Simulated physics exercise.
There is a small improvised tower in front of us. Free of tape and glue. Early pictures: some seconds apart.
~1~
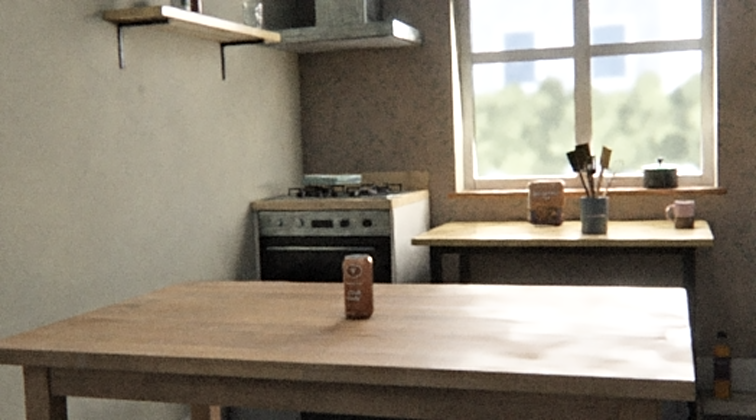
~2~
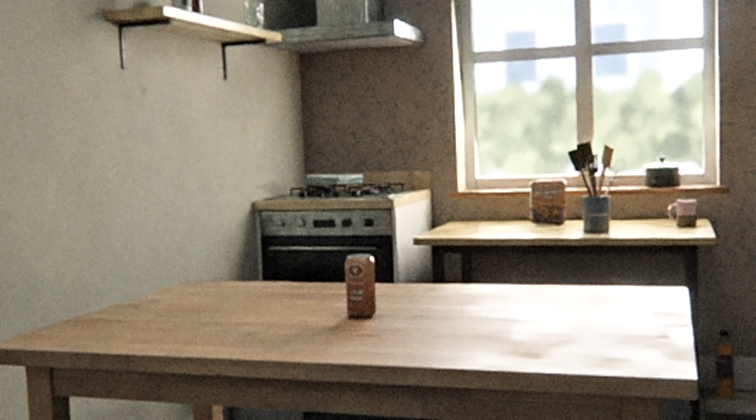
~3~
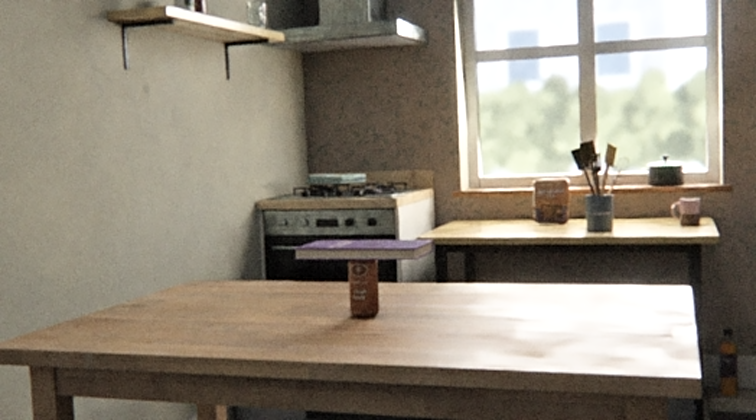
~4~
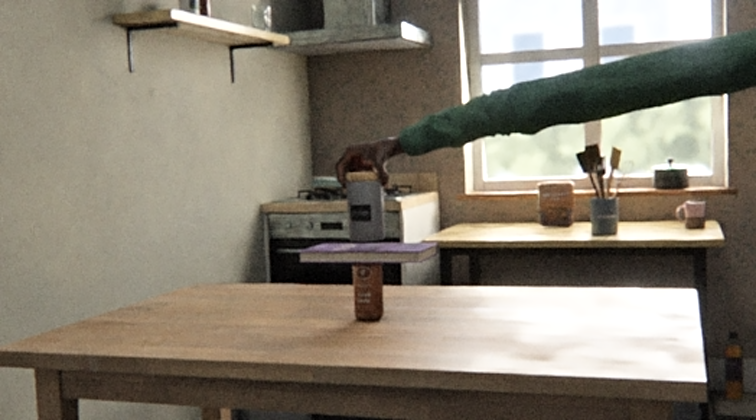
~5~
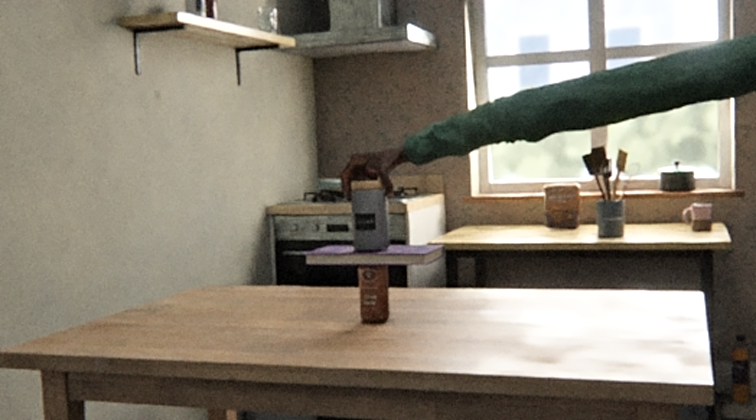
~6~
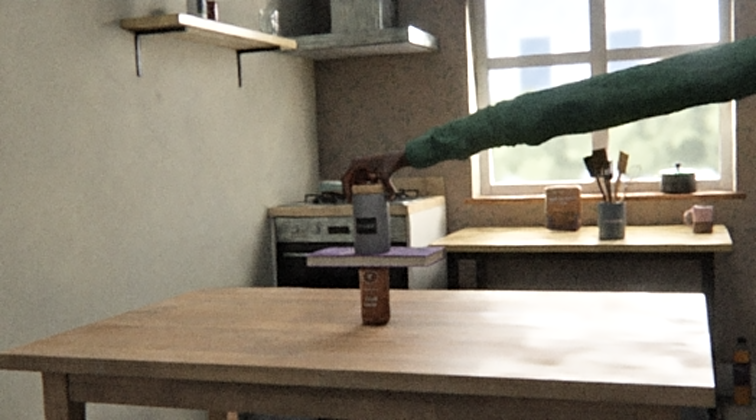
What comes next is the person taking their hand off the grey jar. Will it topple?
No.
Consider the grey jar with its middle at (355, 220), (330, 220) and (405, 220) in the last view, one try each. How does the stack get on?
Try 1: Stands; try 2: Topples; try 3: Topples.
Then, 0.70 s past the last view, nothing moves.
Then, 1.60 s past the last view, grey jar resting near (371, 219).
Finally, all 3 still in place. Final places as the last picture's camera would see them, grey jar near (371, 219). The stack keeps its balance.
